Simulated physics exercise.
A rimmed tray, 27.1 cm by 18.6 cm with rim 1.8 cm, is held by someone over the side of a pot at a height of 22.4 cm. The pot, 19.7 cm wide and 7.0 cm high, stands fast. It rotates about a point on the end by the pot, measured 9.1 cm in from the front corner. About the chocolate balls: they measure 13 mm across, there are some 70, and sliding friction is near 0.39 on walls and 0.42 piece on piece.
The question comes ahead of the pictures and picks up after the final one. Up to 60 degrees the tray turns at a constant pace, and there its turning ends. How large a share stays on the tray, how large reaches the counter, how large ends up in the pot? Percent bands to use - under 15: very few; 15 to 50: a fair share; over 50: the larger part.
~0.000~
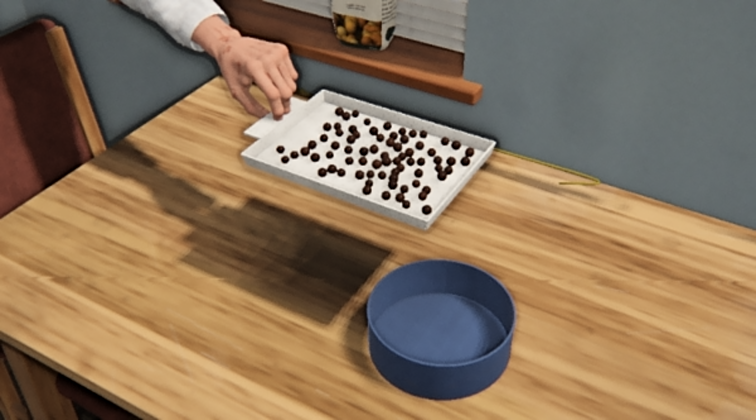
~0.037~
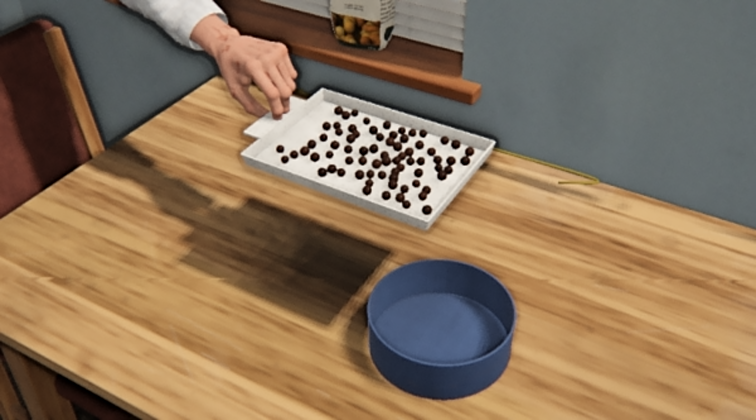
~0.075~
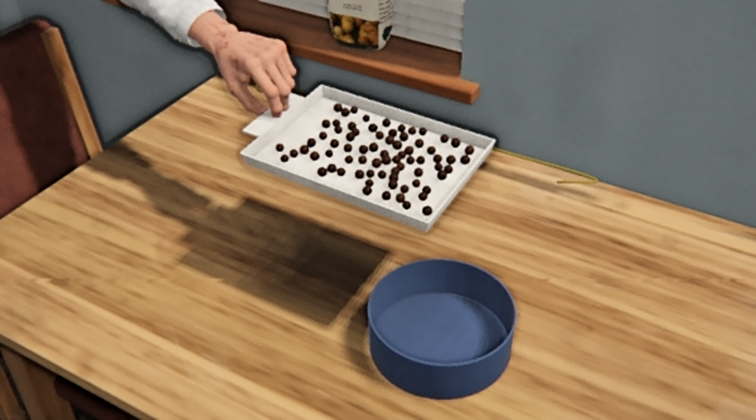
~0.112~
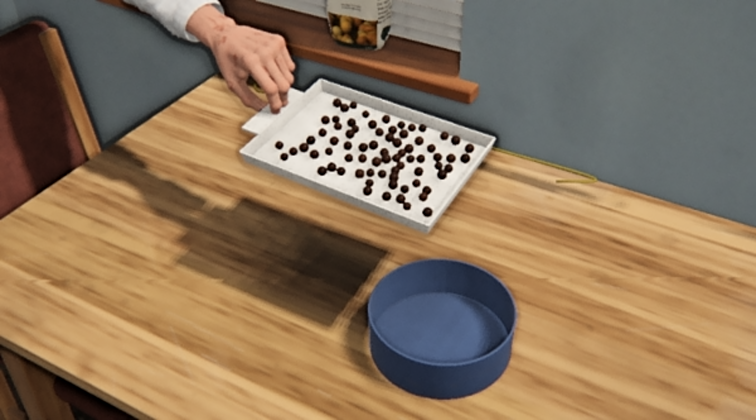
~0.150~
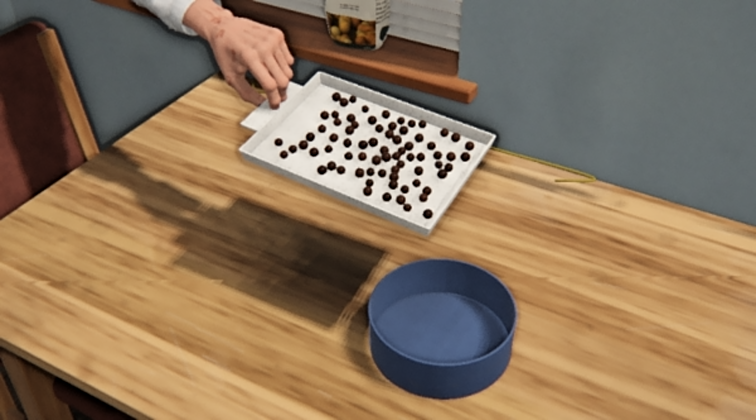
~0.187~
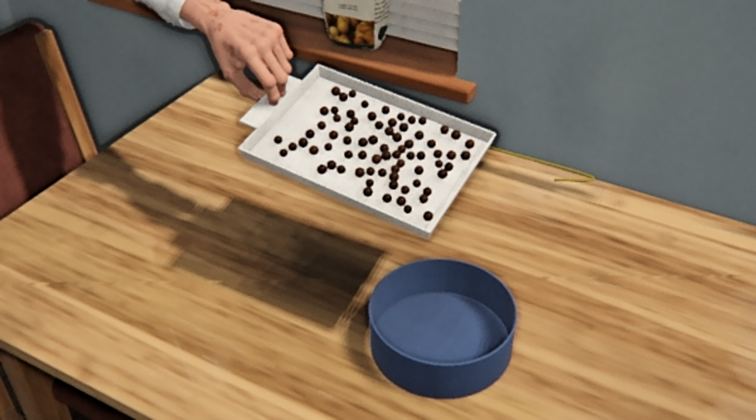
Left on the tray - the larger part, counter - very few, pot - very few.
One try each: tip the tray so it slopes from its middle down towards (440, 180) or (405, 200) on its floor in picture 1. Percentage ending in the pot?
Approximately 0 percent, then 10 percent.
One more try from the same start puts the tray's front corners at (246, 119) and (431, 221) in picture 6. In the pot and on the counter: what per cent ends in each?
Pot 15, counter 10.
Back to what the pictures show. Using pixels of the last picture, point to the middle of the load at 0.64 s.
By then the middle of the load sits around (394, 196).
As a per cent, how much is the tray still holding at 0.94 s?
Reading: Approx. 95%.
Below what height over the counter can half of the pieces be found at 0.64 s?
Roughly 24 centimetres, give or take.
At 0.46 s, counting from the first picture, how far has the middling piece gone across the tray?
Displacement on the tray: About 6 cm.
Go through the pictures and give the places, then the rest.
Tray tilt 0 degrees, front corners at (246, 153) and (426, 218); middle of the pieces at (385, 156); pot at (441, 309), in the first frame.
Tray tilt 1 degrees, front corners at (245, 153) and (426, 218); middle of the pieces at (385, 156), in the second frame.
Tray tilt 2 degrees, front corners at (245, 152) and (427, 220); middle of the pieces at (384, 154), in the third frame.
Tray tilt 5 degrees, front corners at (244, 151) and (427, 222), lowest corner right front; middle of the pieces at (384, 153), in the fourth frame.
Tray tilt 8 degrees, front corners at (244, 149) and (428, 225), lowest corner right front; middle of the pieces at (384, 150), in the fifth frame.
Tray tilt 11 degrees, front corners at (243, 147) and (428, 228), lowest corner right front; middle of the pieces at (384, 148); pot at (443, 308). The tray's pace is about 90 degrees a second, in the sixth frame.
Then, at 0.46 s, tilt 36 degrees; the tray holds 100 %, the pot 0 %.
Then, at 0.64 s, tilt 52 degrees; the tray holds 100 %, the pot 0 %.
After 0.94 s, tilt 60 degrees; the tray holds 95 %, the pot 0 %.
By 2.0 s all is still; tray 90 %, counter 5 %, pot 5 %.
